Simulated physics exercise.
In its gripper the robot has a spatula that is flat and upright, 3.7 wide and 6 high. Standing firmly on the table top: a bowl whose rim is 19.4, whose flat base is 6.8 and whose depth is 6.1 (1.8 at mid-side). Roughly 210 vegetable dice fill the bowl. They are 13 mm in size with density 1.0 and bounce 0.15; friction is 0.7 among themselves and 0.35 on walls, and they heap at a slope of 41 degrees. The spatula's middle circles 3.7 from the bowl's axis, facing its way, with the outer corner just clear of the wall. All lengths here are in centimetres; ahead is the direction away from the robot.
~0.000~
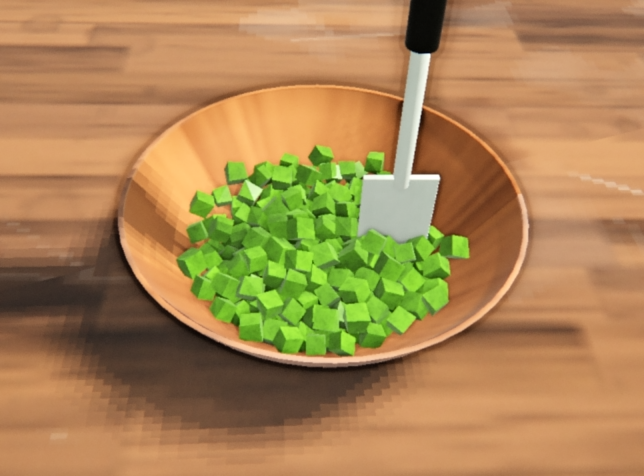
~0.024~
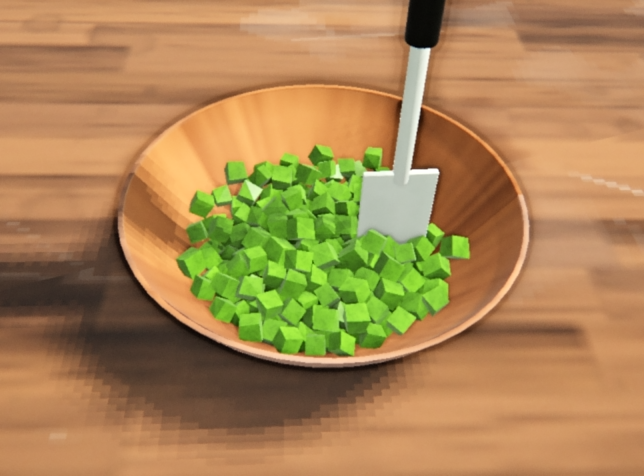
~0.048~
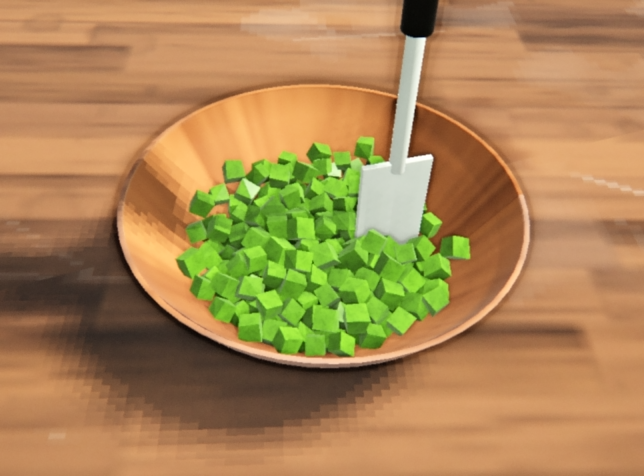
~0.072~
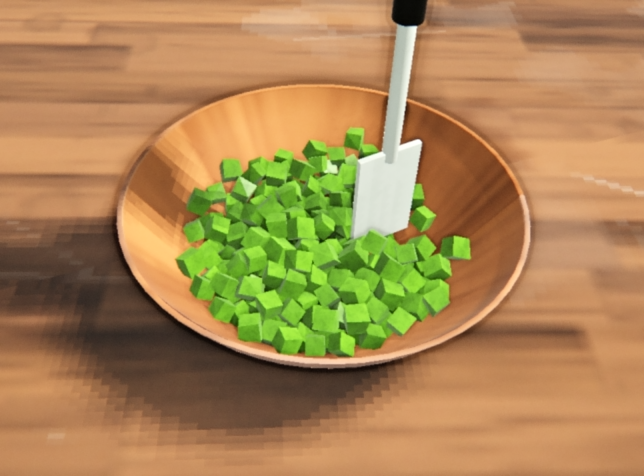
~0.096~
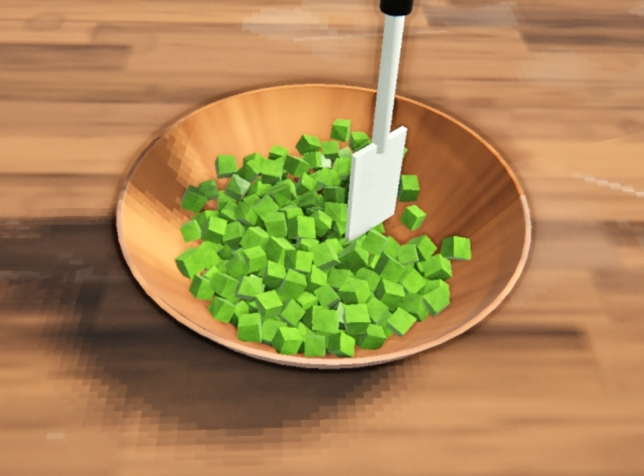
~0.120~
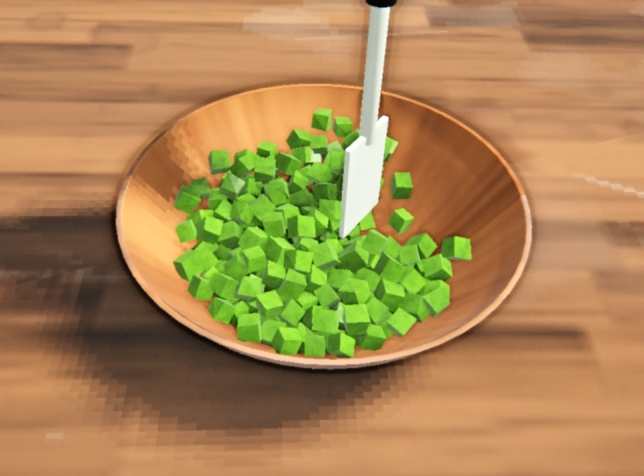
At first, a spatula with a black handle stands at the right side of a wooden bowl heaped with green cubes on a table. It barely moves, then sweeps leftward along the far side, turning its blade nearly edge-on and pushing nearby cubes up the back wall while a few scatter behind it.
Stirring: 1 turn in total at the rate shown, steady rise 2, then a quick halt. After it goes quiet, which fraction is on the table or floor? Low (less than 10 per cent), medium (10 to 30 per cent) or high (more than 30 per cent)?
The share is low, less than 10 per cent.
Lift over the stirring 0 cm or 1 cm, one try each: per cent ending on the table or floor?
Some 10 and some 10 per cent.
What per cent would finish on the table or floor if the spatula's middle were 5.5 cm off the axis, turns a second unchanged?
Then some 0 percent.
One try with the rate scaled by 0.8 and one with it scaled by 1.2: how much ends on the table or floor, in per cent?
5 % and 10 %.
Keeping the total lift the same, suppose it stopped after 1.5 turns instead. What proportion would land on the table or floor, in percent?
Then roughly 10 percent.
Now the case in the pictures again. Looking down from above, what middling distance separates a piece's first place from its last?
My guess is close to 7 centimetres.
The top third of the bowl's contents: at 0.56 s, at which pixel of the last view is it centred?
Centre, approx.: (391, 287).
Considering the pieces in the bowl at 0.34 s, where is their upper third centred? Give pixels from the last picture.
Centre of upper third: Approx. (195, 243) px.
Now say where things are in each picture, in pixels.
The first frame shows spatula neck at (405, 152), 0° round; upper third of the load around (316, 241), from x 190 to 455, top at y 155; 212 in the bowl.
The second frame shows spatula neck at (405, 148), 4° round; upper third of the load around (319, 238), from x 190 to 455, top at y 155.
The third frame shows spatula neck at (401, 137), 15° round; upper third of the load around (317, 227), from x 190 to 455, top at y 150.
The fourth frame shows spatula neck at (394, 126), 28° round; upper third of the load around (309, 220), from x 190 to 455, top at y 140.
The fifth frame shows spatula neck at (383, 117), 41° round; upper third of the load around (303, 216), from x 190 to 455, top at y 130.
The sixth frame shows spatula neck at (370, 108), 54° round; upper third of the load around (300, 209), from x 185 to 455, top at y 120; 212 in the bowl.
After 0.34 s, 172° round, highest piece 7 above the table; 210 in the bowl, 2 in flight or on the tool.
After 0.56 s, 290° round, highest piece 7 above the table; 201 in the bowl, 8 on the table or floor, 3 in flight or on the tool.
After 0.87 s, 0° round, highest piece 7 above the table; 201 in the bowl, 11 on the table or floor.
After 1.57 s, 0° round, highest piece 7 above the table; 201 in the bowl, 11 on the table or floor.
At rest, 201 in the bowl, 11 on the table or floor. That is 5 % on the table or floor.
